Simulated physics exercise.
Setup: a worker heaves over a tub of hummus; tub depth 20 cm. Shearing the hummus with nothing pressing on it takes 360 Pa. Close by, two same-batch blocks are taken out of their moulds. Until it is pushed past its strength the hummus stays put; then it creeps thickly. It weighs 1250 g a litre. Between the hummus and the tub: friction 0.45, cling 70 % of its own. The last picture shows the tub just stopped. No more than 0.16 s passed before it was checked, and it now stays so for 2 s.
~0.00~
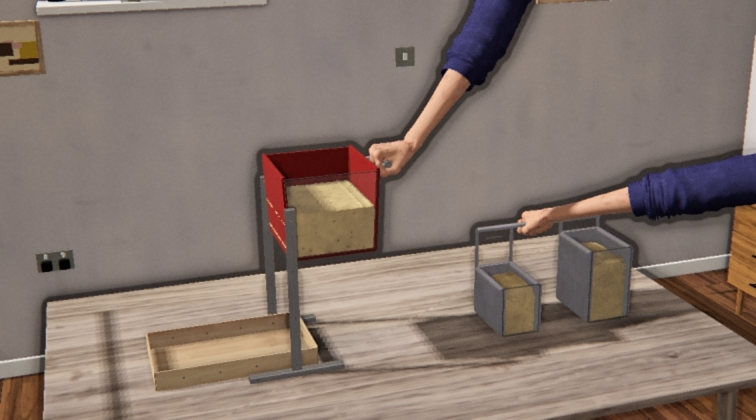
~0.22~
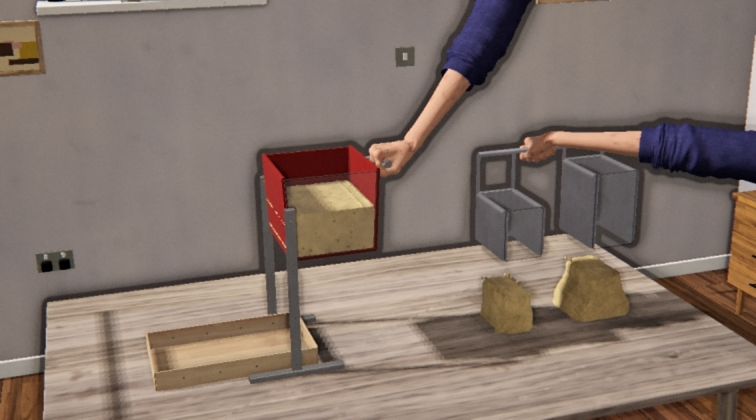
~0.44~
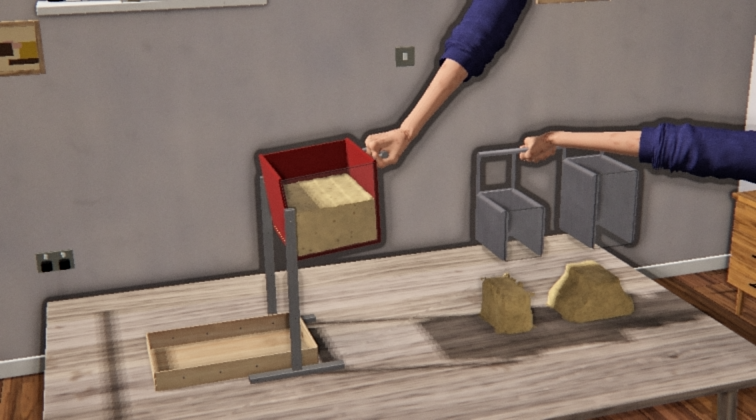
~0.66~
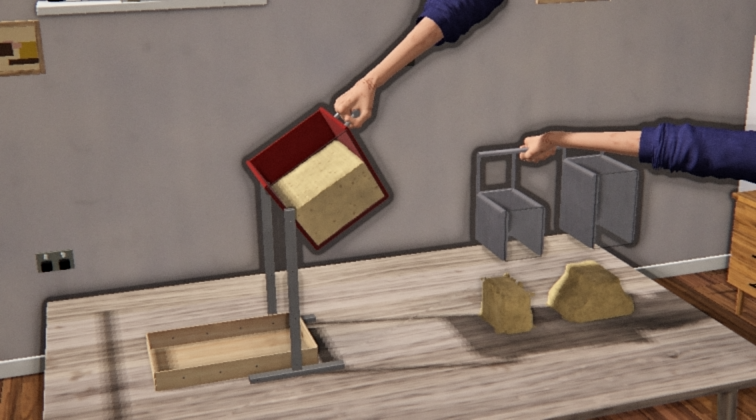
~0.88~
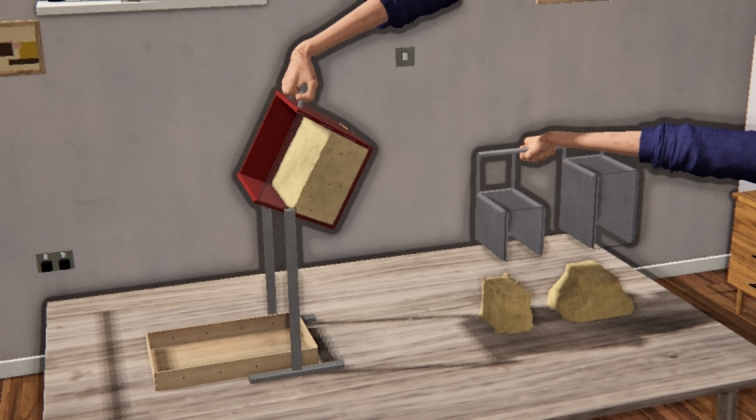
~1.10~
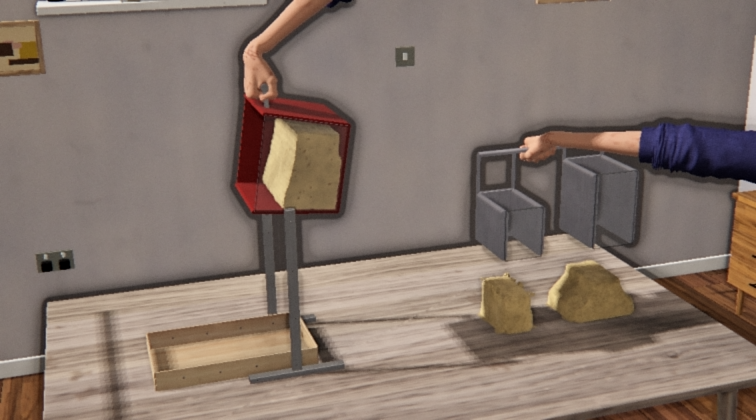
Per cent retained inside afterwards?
Retained: About 98 %.
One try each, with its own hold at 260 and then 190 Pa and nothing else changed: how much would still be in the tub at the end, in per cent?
75 in a hundred, followed by 65 in a hundred.
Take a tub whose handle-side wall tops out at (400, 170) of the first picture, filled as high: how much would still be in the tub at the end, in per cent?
About 65 % stays in the tub.
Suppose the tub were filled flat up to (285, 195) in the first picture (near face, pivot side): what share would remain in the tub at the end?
It would be close to 60 percent.
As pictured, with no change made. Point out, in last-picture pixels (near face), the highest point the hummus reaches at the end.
Peak location: Approx. (278, 160).
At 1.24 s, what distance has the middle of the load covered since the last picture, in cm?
About 3 cm.
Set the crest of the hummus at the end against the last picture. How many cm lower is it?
6 cm.
After 1.24 s, the tub is at 81 degrees and holds 100 %.
After 1.41 s, the tub is at 81 degrees and holds 98 %.
After 1.58 s, the tub is at 81 degrees and holds 98 %.
After 1.75 s, the tub is at 81 degrees and holds 98 %.
After 3.10 s, the tub is at 81 degrees and holds 98 %.
